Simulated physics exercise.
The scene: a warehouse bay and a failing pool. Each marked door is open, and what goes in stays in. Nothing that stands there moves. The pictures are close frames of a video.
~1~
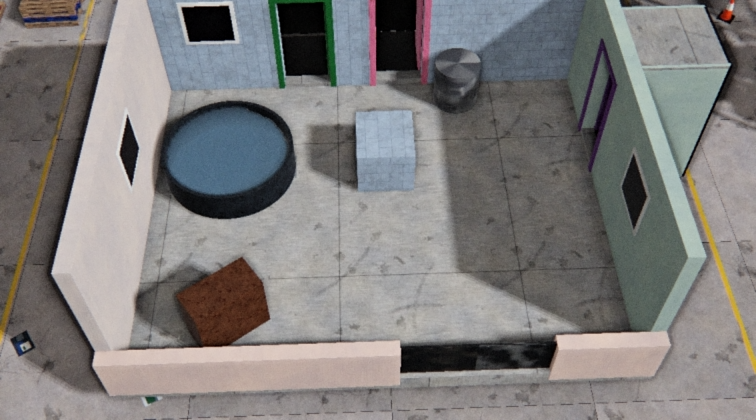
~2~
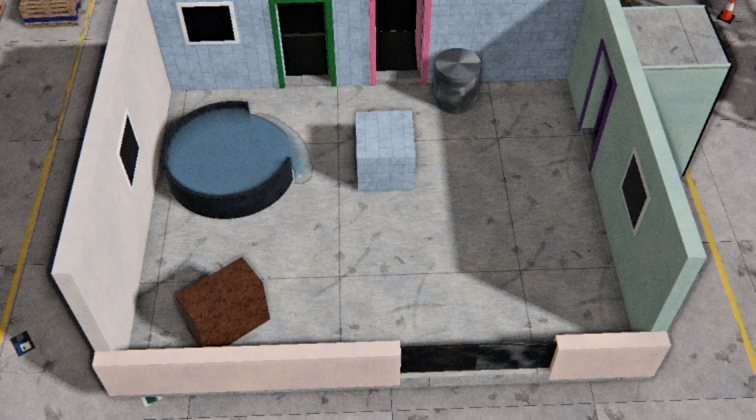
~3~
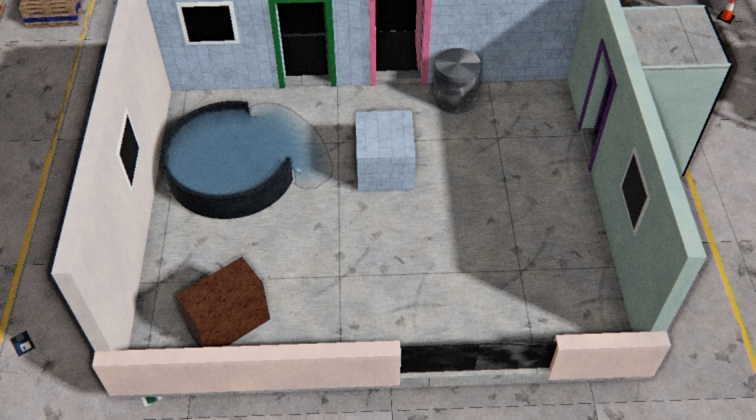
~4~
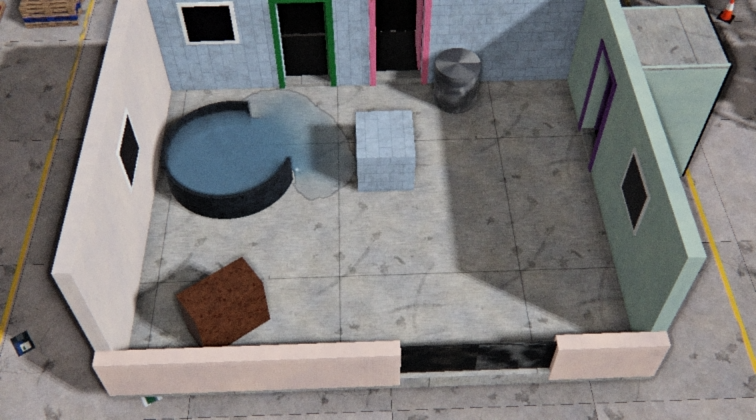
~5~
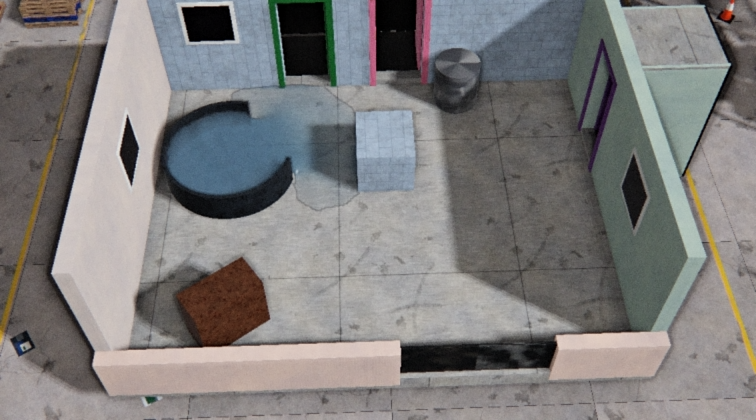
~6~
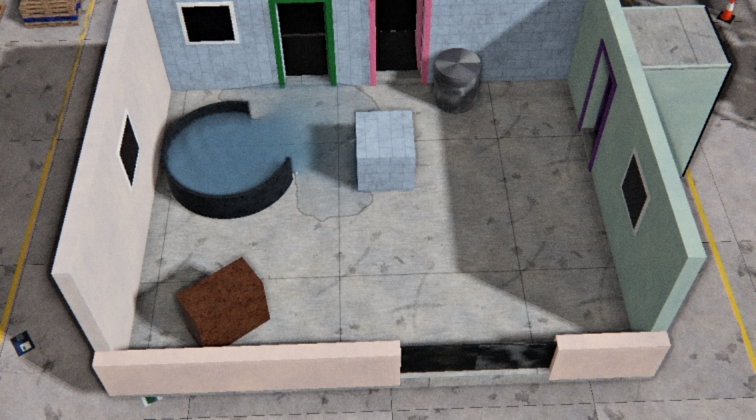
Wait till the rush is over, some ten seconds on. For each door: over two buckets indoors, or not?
The purple door admits no more than that; the pink door lets in a lot; the green door lets in a lot.
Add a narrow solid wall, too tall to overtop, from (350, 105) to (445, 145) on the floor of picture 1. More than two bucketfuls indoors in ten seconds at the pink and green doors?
Pink door stays under; green door takes more.
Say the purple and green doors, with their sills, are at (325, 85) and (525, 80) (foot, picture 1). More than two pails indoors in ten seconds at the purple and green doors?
Then: The purple one lets more in; the green one stays under.
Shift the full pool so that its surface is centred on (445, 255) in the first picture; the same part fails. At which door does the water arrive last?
The green-painted one.
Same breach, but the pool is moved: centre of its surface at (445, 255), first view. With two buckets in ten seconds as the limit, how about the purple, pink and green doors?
My reading: The purple one is over, the pink one takes less, the green one holds.
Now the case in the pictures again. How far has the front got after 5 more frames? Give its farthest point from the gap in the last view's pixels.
At about (444, 85).
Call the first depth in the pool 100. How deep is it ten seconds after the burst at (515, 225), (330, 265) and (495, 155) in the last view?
In that order: 6, 4 and 4 per cent.
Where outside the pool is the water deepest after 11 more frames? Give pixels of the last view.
Near (426, 92).
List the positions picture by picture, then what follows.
The round pool at (228, 150) is whole and still, in the first picture.
Water pours out at (284, 139) and has run to a hidden place, in the second picture.
Water pours out at (284, 140) and has run to a hidden place, in the third picture.
Water pours out at (284, 141) and has run to (262, 94), in the fourth picture.
Water pours out at (284, 141) and has run to (356, 190), in the fifth picture.
Water pours out at (284, 141) and has run to (363, 198), in the sixth picture.
A moment on, water covers 20 % of the floor; the purple door not reached, the pink door wet at the sill, nothing in, the green door over two buckets in.
Next, water covers 30 % of the floor; the purple door not reached, the pink door under two buckets in, the green door over two buckets in.
Then, water covers 50 % of the floor; the purple door wet at the sill, nothing in, the pink door over two buckets in, the green door far over two buckets in.
Later, water covers 75 % of the floor; the purple door under two buckets in, the pink door far over two buckets in, the green door far over two buckets in.
In the end, water covers 85 % of the floor; the purple door under two buckets in, the pink door far over two buckets in, the green door far over two buckets in.
